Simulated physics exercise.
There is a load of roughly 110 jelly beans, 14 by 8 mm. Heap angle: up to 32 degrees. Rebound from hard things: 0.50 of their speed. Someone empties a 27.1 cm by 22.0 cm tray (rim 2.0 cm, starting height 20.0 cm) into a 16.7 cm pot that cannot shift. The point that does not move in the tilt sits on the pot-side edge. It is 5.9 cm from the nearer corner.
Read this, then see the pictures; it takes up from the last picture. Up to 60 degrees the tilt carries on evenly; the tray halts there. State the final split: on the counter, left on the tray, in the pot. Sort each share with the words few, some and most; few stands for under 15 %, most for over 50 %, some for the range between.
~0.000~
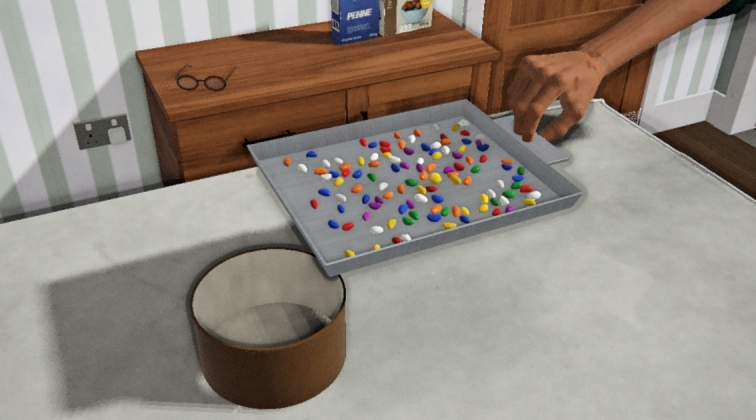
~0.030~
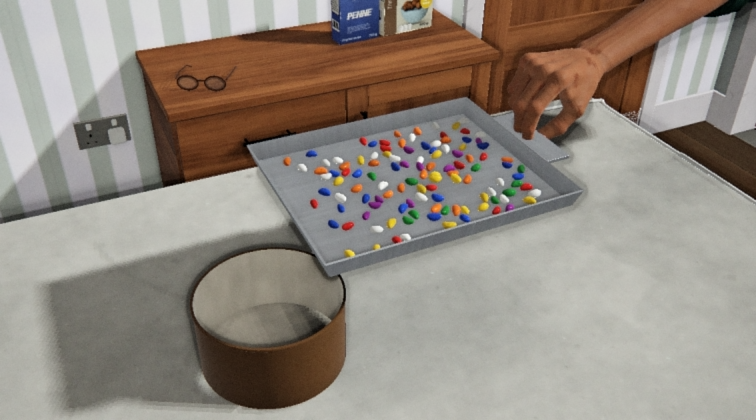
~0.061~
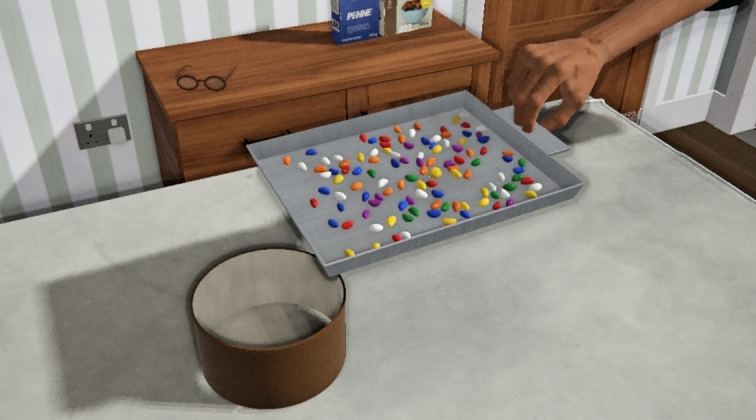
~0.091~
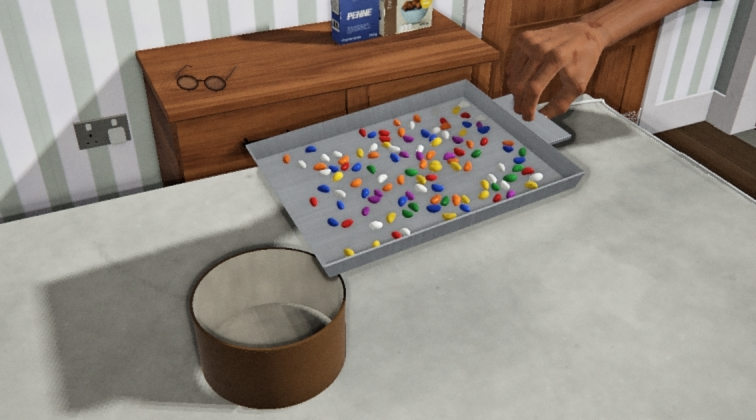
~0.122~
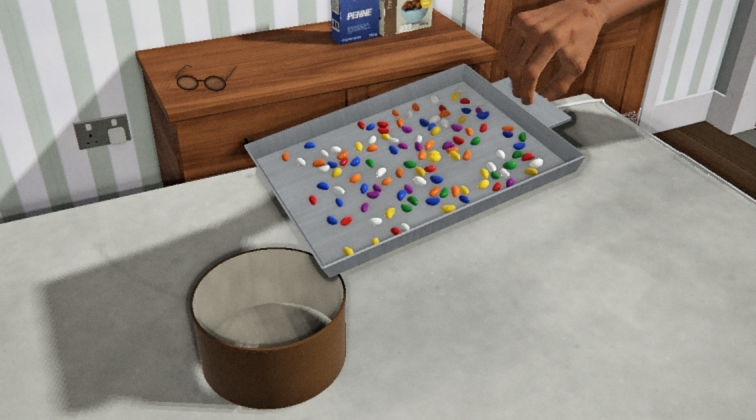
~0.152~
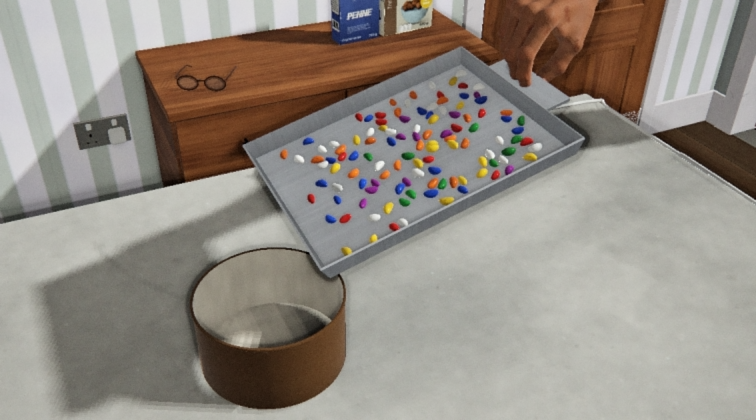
The shares come out as follows. Counter: Some. Tray: Some. Pot: Some.
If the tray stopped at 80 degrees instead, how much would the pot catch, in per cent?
That would be around 45 percent.
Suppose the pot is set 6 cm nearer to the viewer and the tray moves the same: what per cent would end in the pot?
Estimated share: Around 40 in a hundred.
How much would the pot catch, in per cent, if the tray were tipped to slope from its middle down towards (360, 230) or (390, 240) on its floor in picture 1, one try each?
Near 0 and 0 per cent, in that order.
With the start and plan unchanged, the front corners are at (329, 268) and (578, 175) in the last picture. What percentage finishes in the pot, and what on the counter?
Per cent by place - pot 0, counter 65.
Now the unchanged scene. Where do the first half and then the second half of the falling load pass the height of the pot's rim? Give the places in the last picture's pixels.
The first half passes near (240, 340) and the second half near (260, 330).
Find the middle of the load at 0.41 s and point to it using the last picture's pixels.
The middle of the load should be at about (333, 135) by then.
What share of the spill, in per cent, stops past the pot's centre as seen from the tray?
I'd put it at close to 90 per cent.
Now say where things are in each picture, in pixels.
In the first picture, tray tilt 0 degrees, front corners at (329, 259) and (574, 191); middle of the pieces at (423, 176); pot at (269, 294).
In the second picture, tray tilt 1 degrees, front corners at (329, 259) and (575, 189); middle of the pieces at (423, 175).
In the third picture, tray tilt 2 degrees, front corners at (329, 260) and (575, 182); middle of the pieces at (423, 171).
In the fourth picture, tray tilt 5 degrees, front corners at (328, 260) and (576, 171), lowest corner left front; middle of the pieces at (423, 165).
In the fifth picture, tray tilt 10 degrees, front corners at (326, 261) and (576, 155), lowest corner left front; middle of the pieces at (422, 156).
In the sixth picture, tray tilt 15 degrees, front corners at (325, 263) and (575, 138), lowest corner left front; middle of the pieces at (420, 146); pot at (269, 294). The tray's pace is about 160 degrees a second.
After 0.31 s, tilt 40 degrees; the tray holds 100 %, the pot 0 %.
After 0.41 s, tilt 55 degrees; the tray holds 100 %, the pot 0 %.
After 0.65 s, tilt 60 degrees; the tray holds 60 %, the pot 5 %.
In the end, at 1.9 s, counter 35 %, tray 40 %, pot 30 %.
